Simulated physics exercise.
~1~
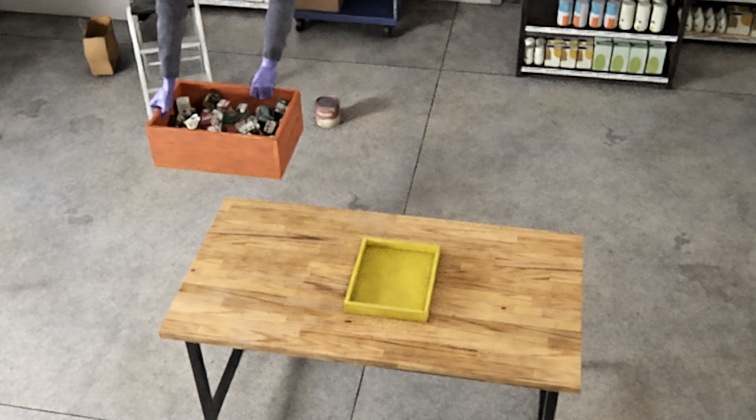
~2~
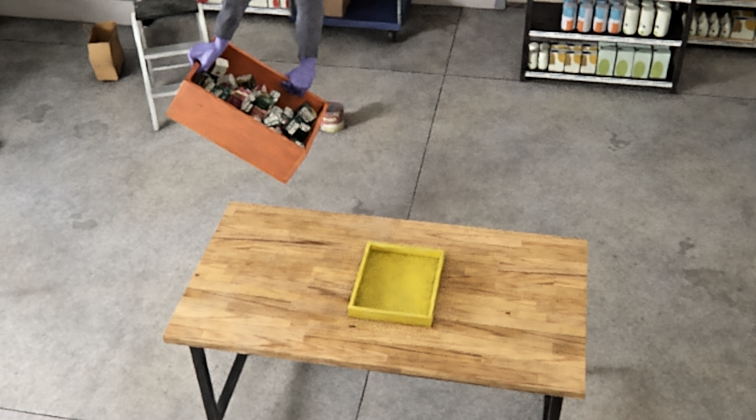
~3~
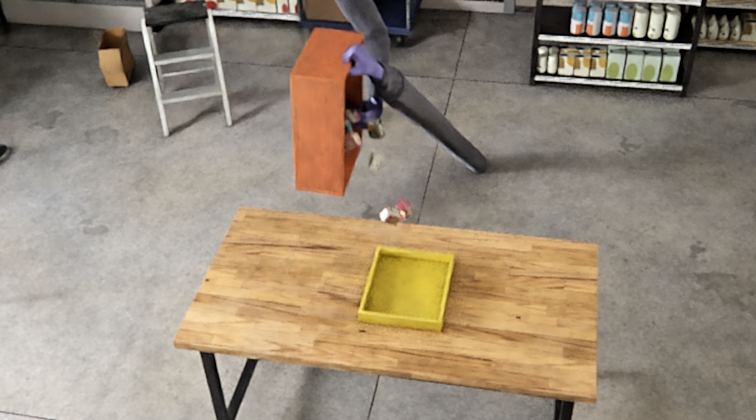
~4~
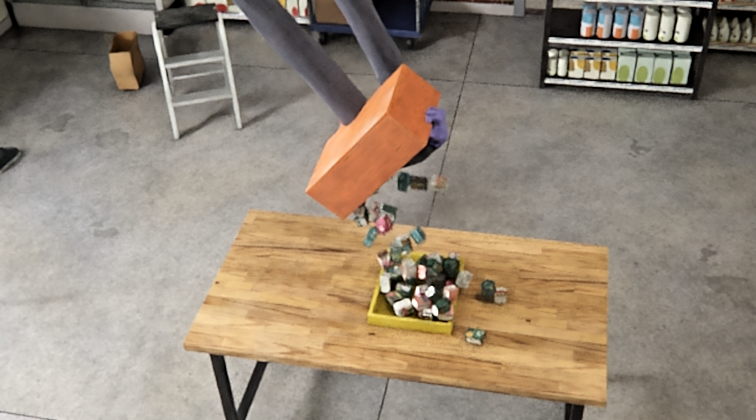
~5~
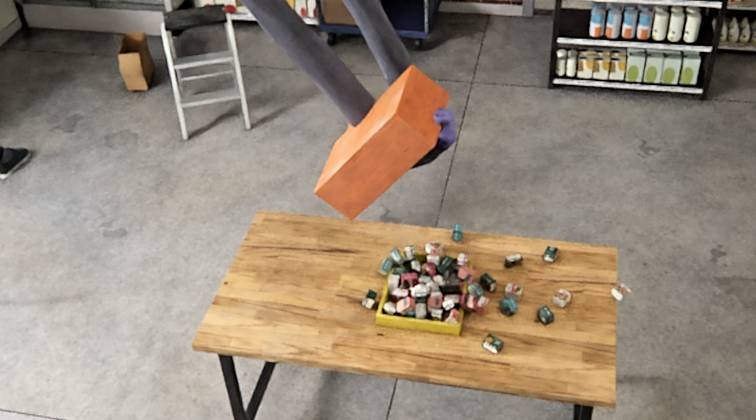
Someone in purple gloves held an orange crate of small cartons above a wooden table and tipped it over until they tumbled out, heaping up in the yellow tray, while a smaller share ended up scattered outside it, mostly to the right.
